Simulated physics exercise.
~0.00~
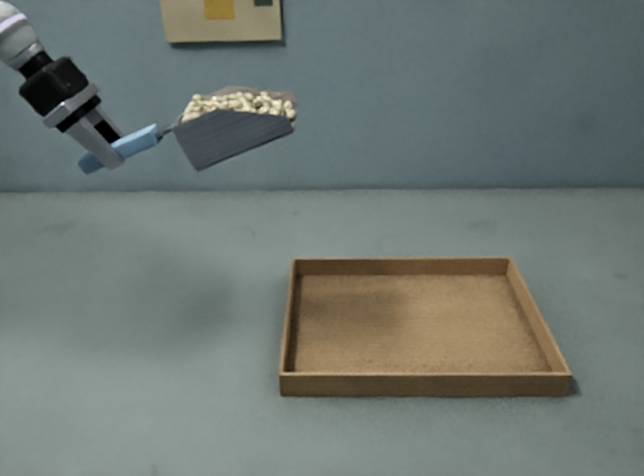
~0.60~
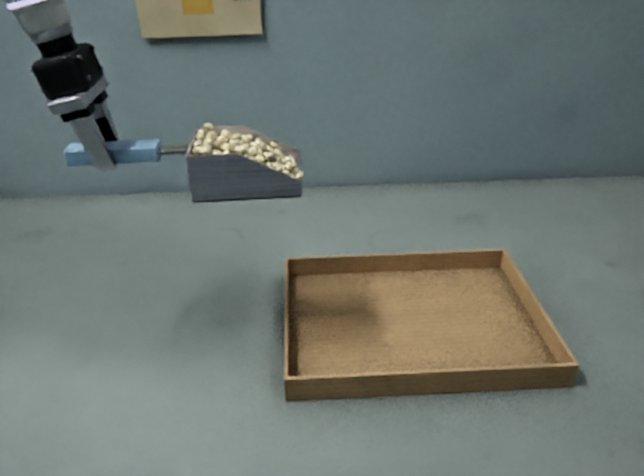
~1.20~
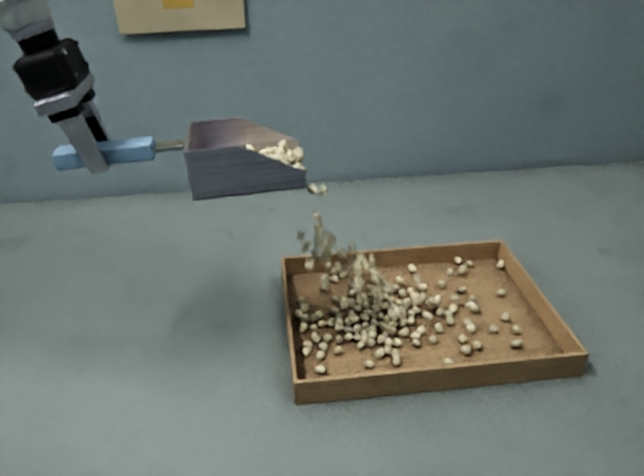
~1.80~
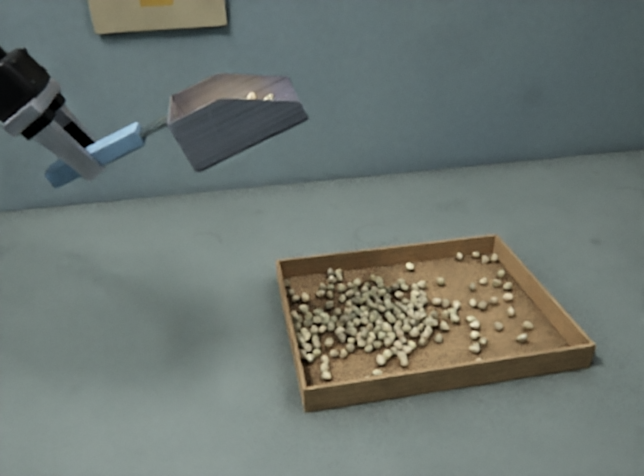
The clip shows a robotic arm holding a blue-handled scoop heaped with pale beans, which it lowers and levels so that many spill into a wooden tray on the right, before it tilts back and rises with some beans still inside, leaving the rest scattered across the tray.
